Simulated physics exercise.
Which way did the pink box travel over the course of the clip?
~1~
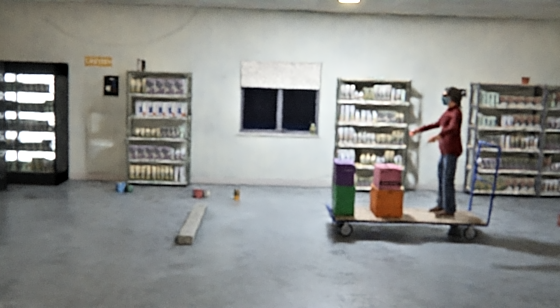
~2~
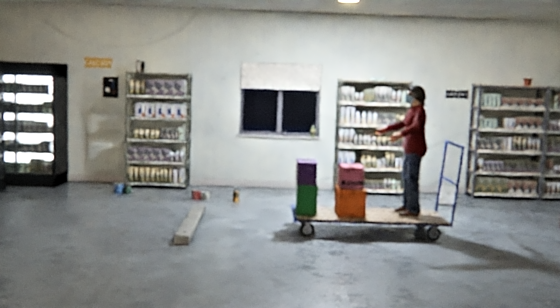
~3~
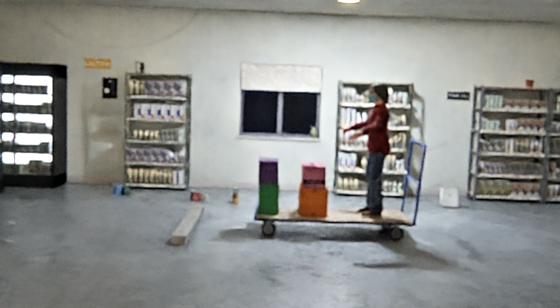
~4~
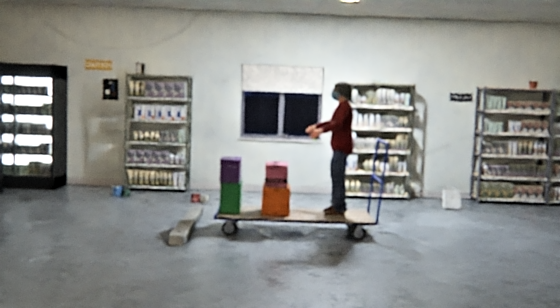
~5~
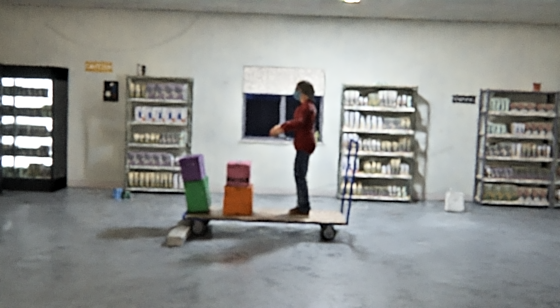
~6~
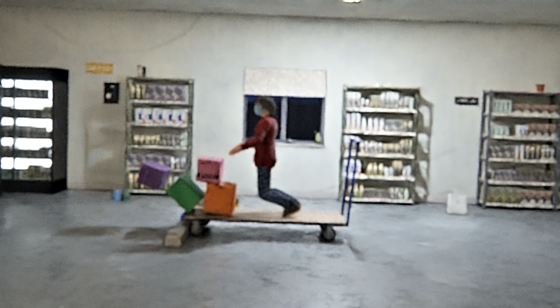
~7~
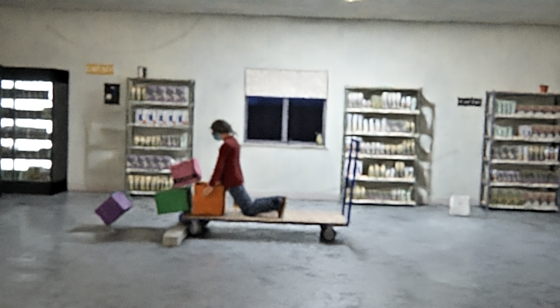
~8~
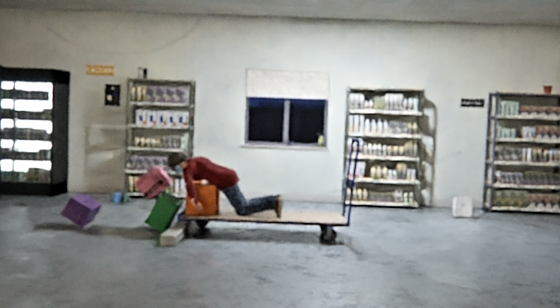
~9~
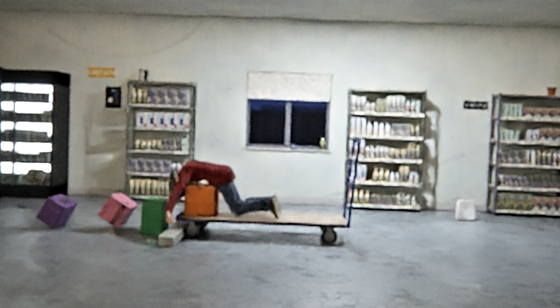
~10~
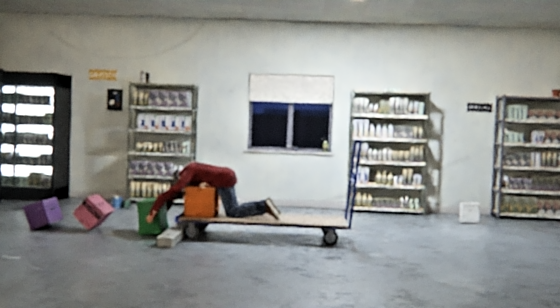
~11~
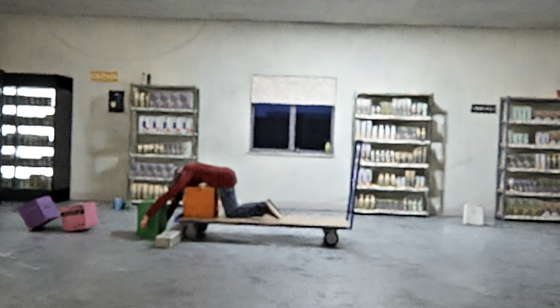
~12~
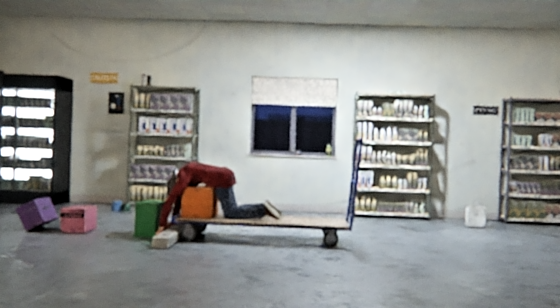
The pink box travelled to the left, first riding on the trolley and then tumbling off its front onto the floor.
A flatbed trolley carrying a standing person and four colourful boxes rolled left across a storeroom and stopped at a low kerb. The purple, pink and green boxes tumbled off the front, while the person dropped forward and ended slumped over the orange one.
